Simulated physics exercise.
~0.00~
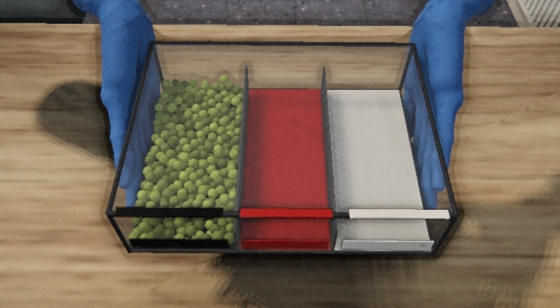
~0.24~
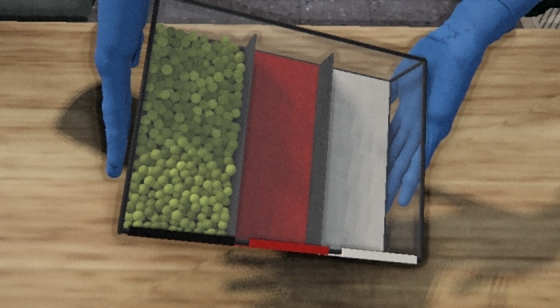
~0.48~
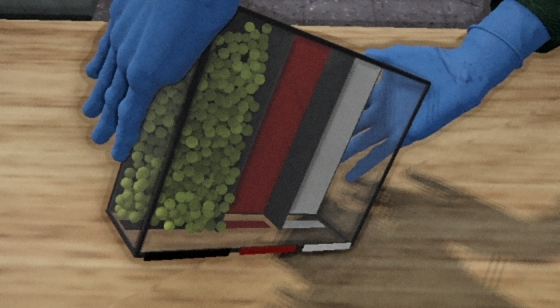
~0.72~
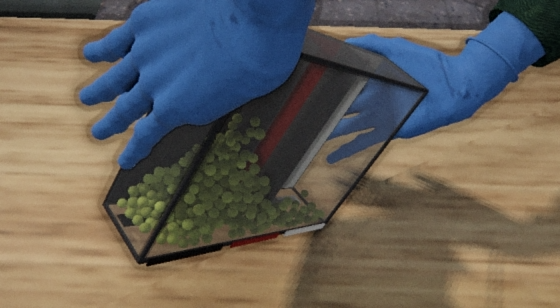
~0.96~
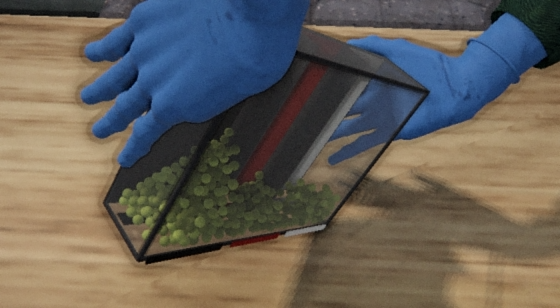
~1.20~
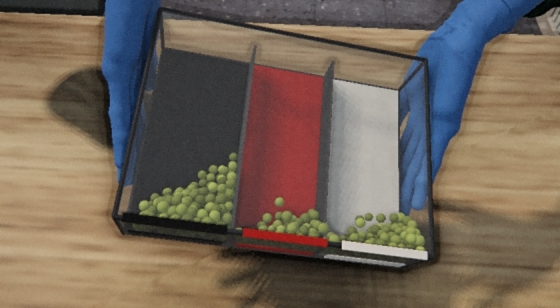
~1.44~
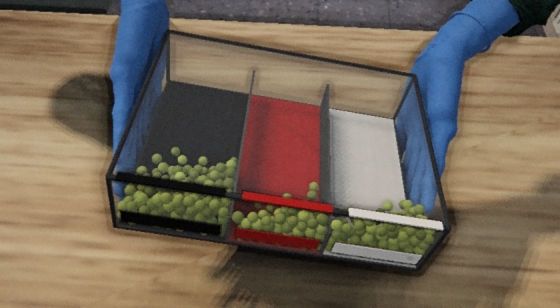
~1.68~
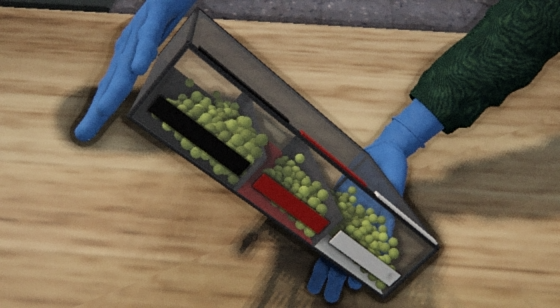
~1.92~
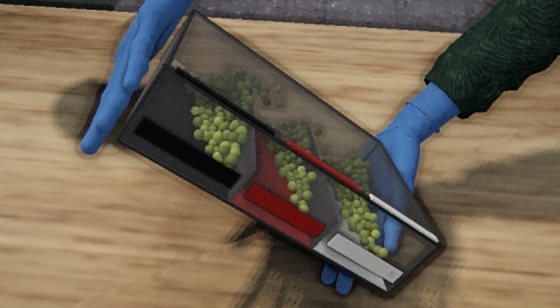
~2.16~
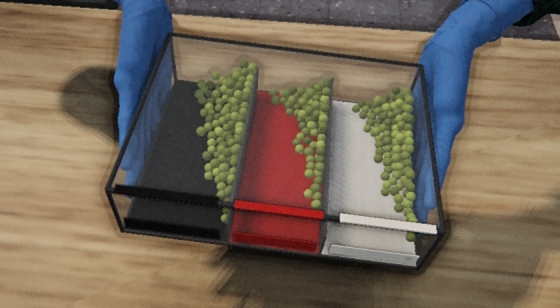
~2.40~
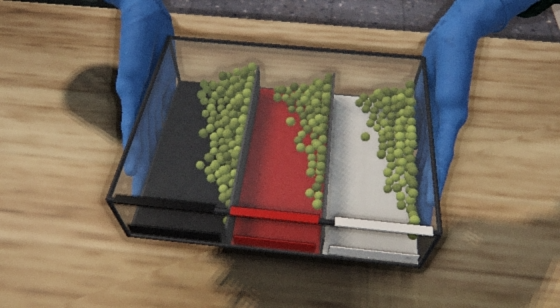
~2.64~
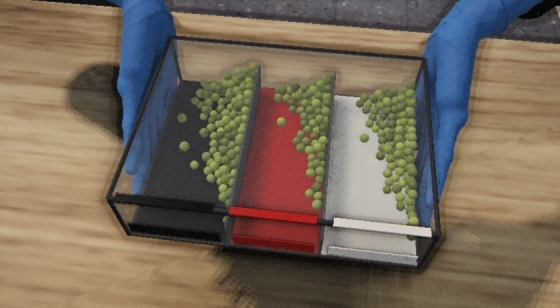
Two blue-gloved hands hold a clear lidded box above a pale wooden table, seen from above and in front. Its three compartments are black at left, red in the middle and white at right, with green peas filling only the black one. The hands tip the box steeply toward the right, and peas spill over the dividers into the other sections. They bring it back nearly level, then tilt it again so the peas slide toward the back. Finally it rests level in the hands, with peas heaped along the right side of each compartment, most in the black.
